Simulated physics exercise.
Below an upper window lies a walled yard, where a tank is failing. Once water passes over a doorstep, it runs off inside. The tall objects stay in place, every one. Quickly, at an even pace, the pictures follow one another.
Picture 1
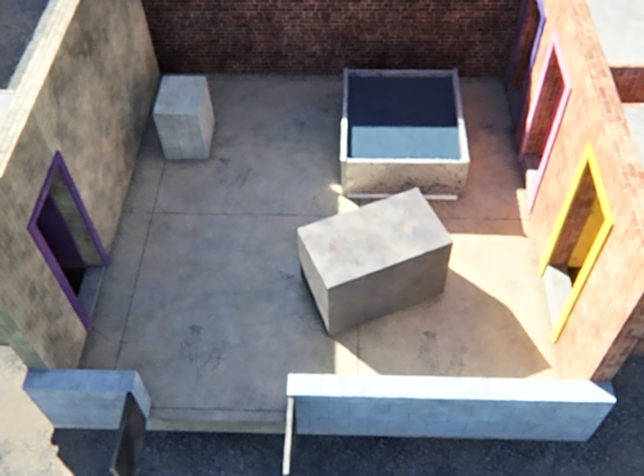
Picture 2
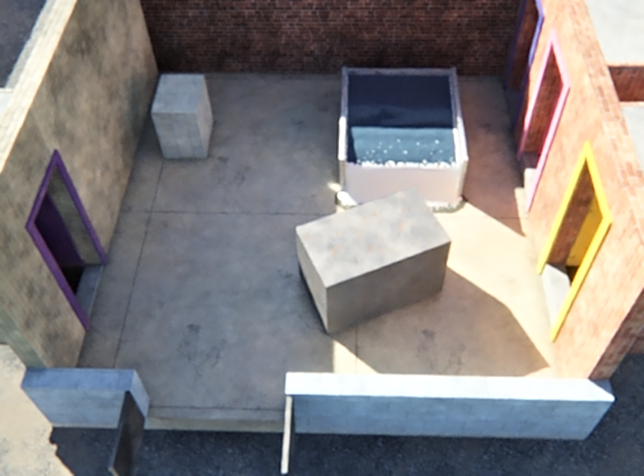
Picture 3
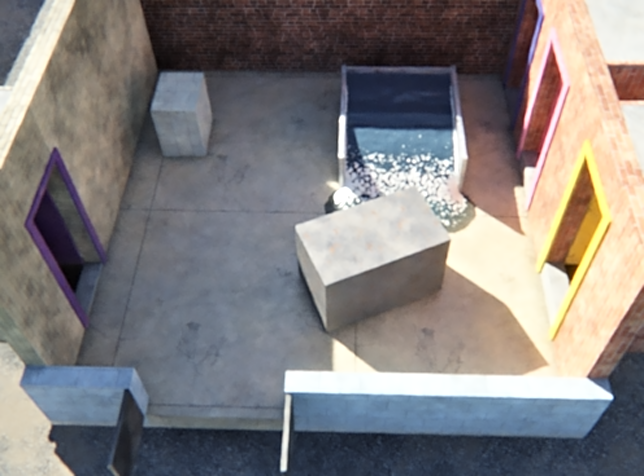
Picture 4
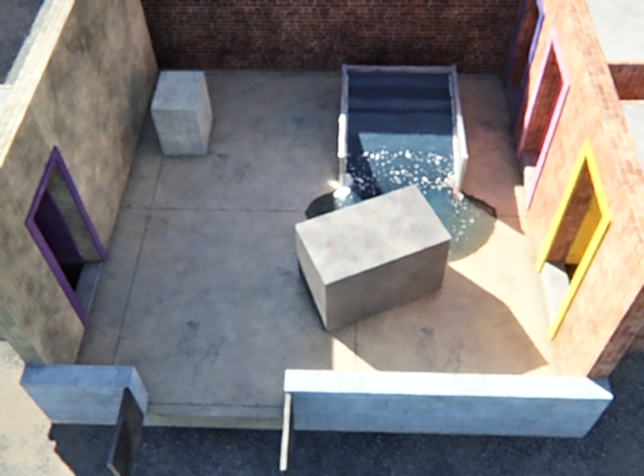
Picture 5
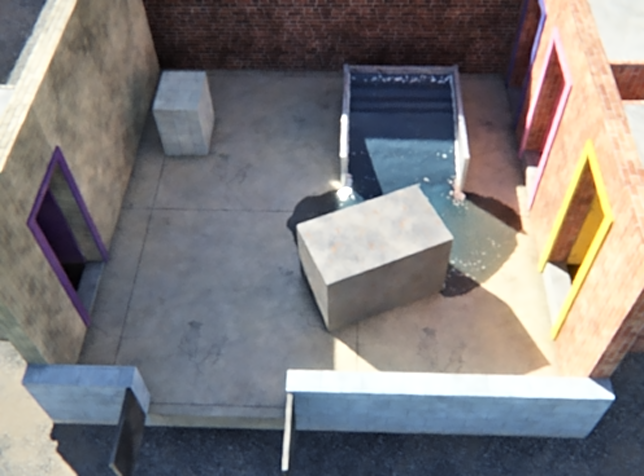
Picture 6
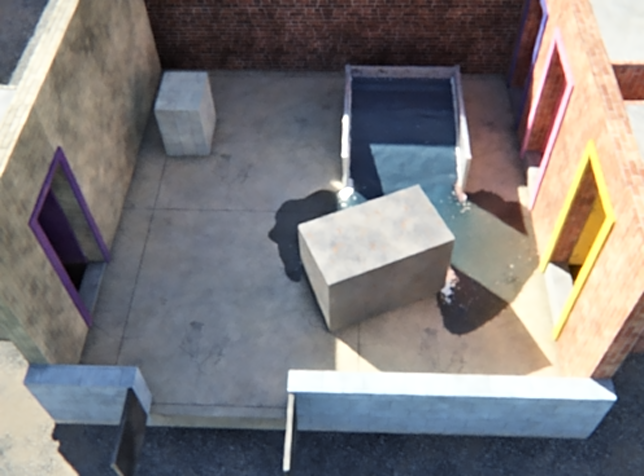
Walled yard seen from above, water bursting from the front of an open tank, foaming, then spreading around a large block.
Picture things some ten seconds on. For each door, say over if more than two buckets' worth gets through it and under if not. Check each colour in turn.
My prediction: The purple door will top two buckets; the blue door will not top two buckets; the yellow door will not top two buckets; the pink door will not top two buckets.
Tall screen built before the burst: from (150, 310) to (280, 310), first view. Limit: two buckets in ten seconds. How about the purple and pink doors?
In turn: The purple door tops the mark; the pink door stays shy of it.
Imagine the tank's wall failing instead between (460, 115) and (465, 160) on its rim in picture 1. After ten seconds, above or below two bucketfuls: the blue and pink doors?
My reading: Blue is over; pink lets more in.
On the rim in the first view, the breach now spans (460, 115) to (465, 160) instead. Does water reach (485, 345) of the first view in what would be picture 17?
By then I'd expect it to be drenched.
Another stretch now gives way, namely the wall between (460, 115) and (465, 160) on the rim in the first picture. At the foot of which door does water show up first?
I'd go with the pink door.
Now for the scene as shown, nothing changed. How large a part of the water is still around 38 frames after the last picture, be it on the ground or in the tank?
88 %.
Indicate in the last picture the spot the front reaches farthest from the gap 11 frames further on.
The flood front should get to about (79, 365).
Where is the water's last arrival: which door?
Last comes the blue-painted one.
A moment on, water covers 25 % of the floor; the purple door not reached, the blue door not reached, the yellow door wet at the sill, nothing in, the pink door not reached.
Next, water covers 45 % of the floor; the purple door under two buckets in, the blue door not reached, the yellow door wet at the sill, nothing in, the pink door not reached.
Then, water covers 65 % of the floor; the purple door over two buckets in, the blue door not reached, the yellow door under two buckets in, the pink door wet at the sill, nothing in.
Later, water covers 80 % of the floor; the purple door far over two buckets in, the blue door wet at the sill, nothing in, the yellow door under two buckets in, the pink door wet at the sill, nothing in.
In the end, water covers 95 % of the floor; the purple door far over two buckets in, the blue door wet at the sill, nothing in, the yellow door under two buckets in, the pink door wet at the sill, nothing in.
